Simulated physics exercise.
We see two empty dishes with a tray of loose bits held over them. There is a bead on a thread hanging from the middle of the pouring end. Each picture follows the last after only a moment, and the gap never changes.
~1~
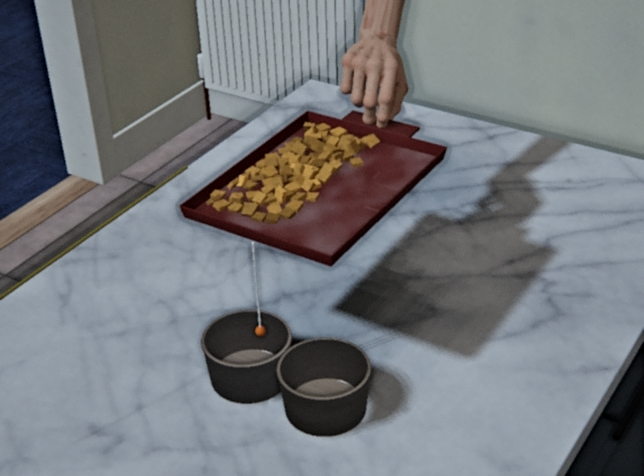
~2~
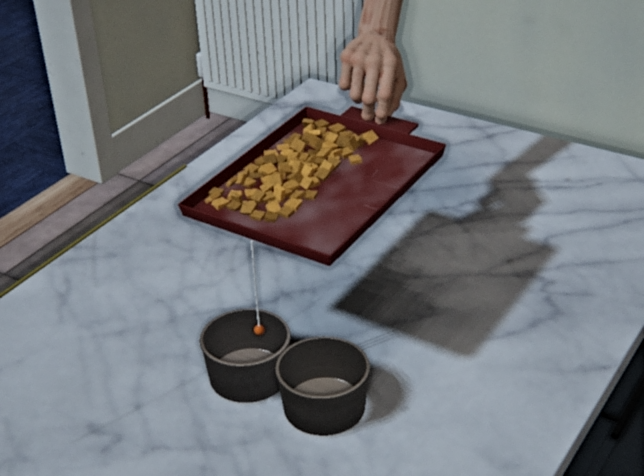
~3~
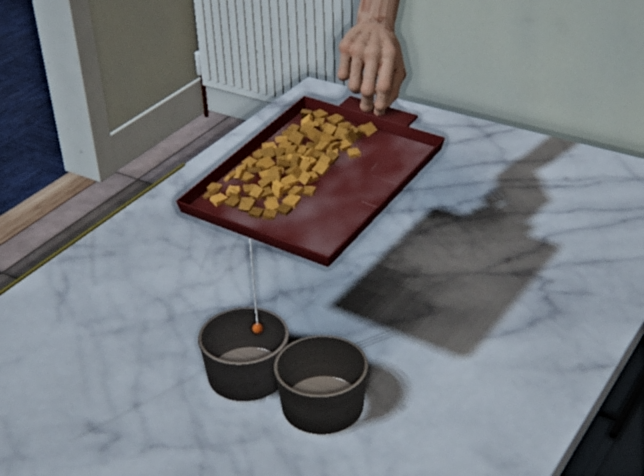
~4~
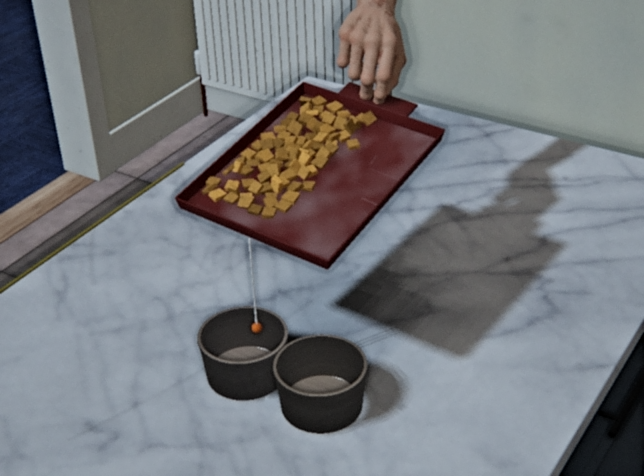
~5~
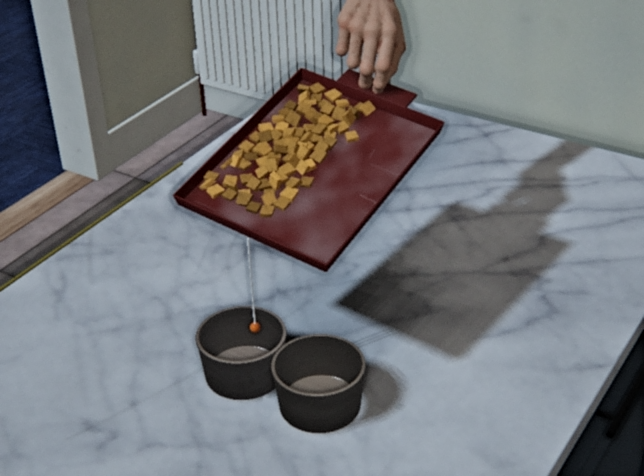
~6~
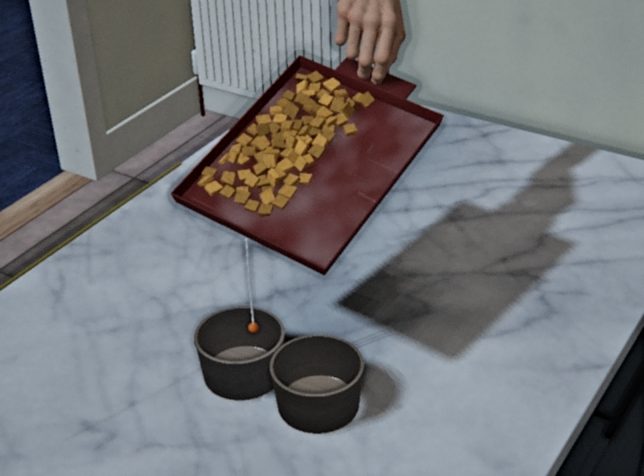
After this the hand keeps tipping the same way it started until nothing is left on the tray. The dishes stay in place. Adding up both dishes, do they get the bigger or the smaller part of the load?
Most of the load will land in the dishes.
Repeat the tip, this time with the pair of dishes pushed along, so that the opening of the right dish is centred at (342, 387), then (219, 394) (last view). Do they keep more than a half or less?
Earlier try a majority share, later try a minority share.
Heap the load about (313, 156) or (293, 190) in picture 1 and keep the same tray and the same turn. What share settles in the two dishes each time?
Near 70 per cent and near 90 per cent.
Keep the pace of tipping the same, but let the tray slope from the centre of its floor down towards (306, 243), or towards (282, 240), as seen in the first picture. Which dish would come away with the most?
The first place favours the right of the two, the second the right of the two.
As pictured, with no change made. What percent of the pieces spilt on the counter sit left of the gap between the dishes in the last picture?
Roughly 10 percent.
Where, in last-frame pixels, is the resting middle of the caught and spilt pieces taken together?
Once it all stops, the middle lies near (324, 400).
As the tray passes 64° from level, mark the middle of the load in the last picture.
Check around (315, 249) in the last picture.
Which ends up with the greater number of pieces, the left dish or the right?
Noted: Right of the pair.
Just after the last frame, tray tipped steeply; the larger part on the tray; just a few in the right dish; roughly a quarter in the air.
A moment on, tray tipped past a quarter turn; roughly a quarter on the tray; roughly half in the right dish; about a tenth outside both; about a tenth in the air.
Further on, tray tipped past a quarter turn; the larger part in the right dish; roughly a quarter outside both.
When it is over, tray tipped past a quarter turn; the larger part in the right dish; not one in the left dish; roughly a quarter outside both.
